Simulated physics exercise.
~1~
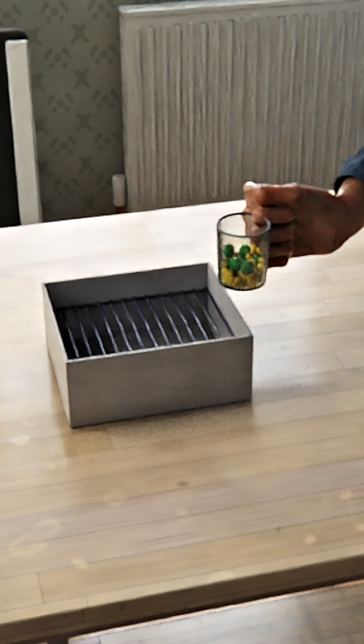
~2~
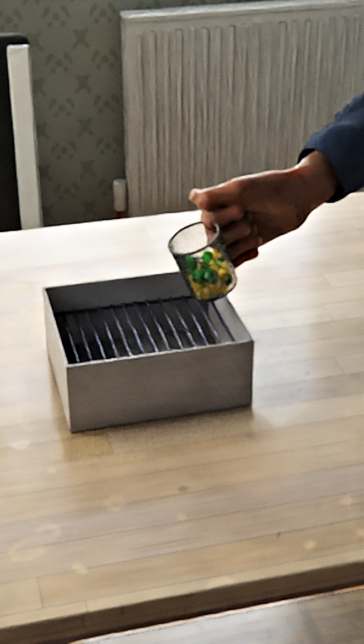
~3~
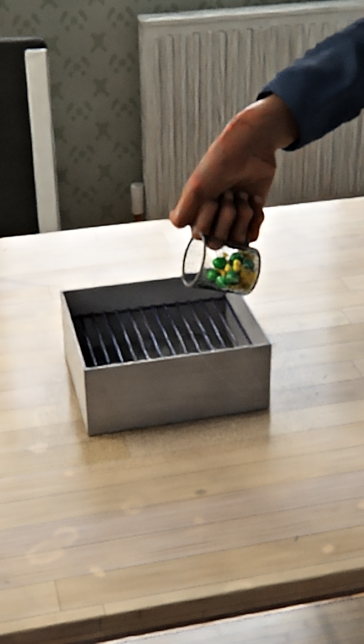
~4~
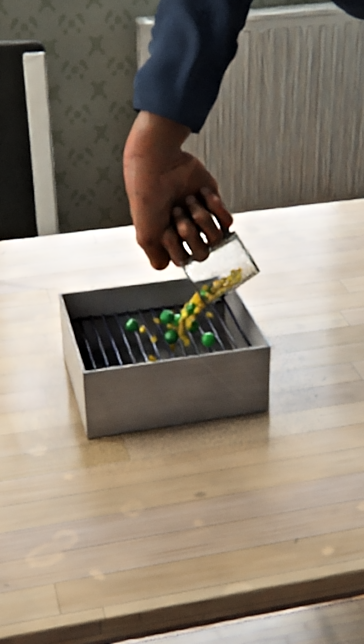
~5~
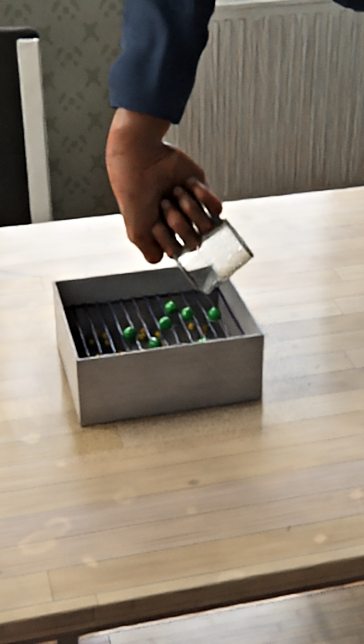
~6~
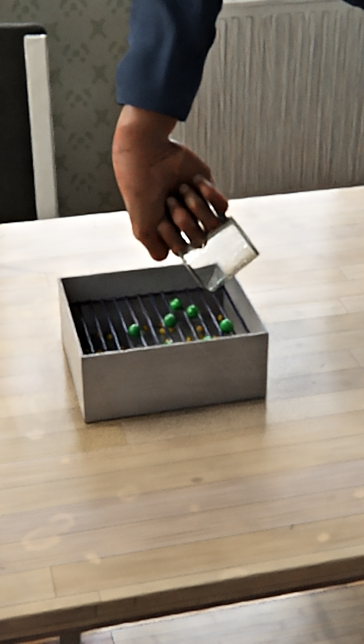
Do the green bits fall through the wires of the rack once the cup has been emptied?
No, the green bits stay resting on top of the wires. It is the yellow bits that fall between them.
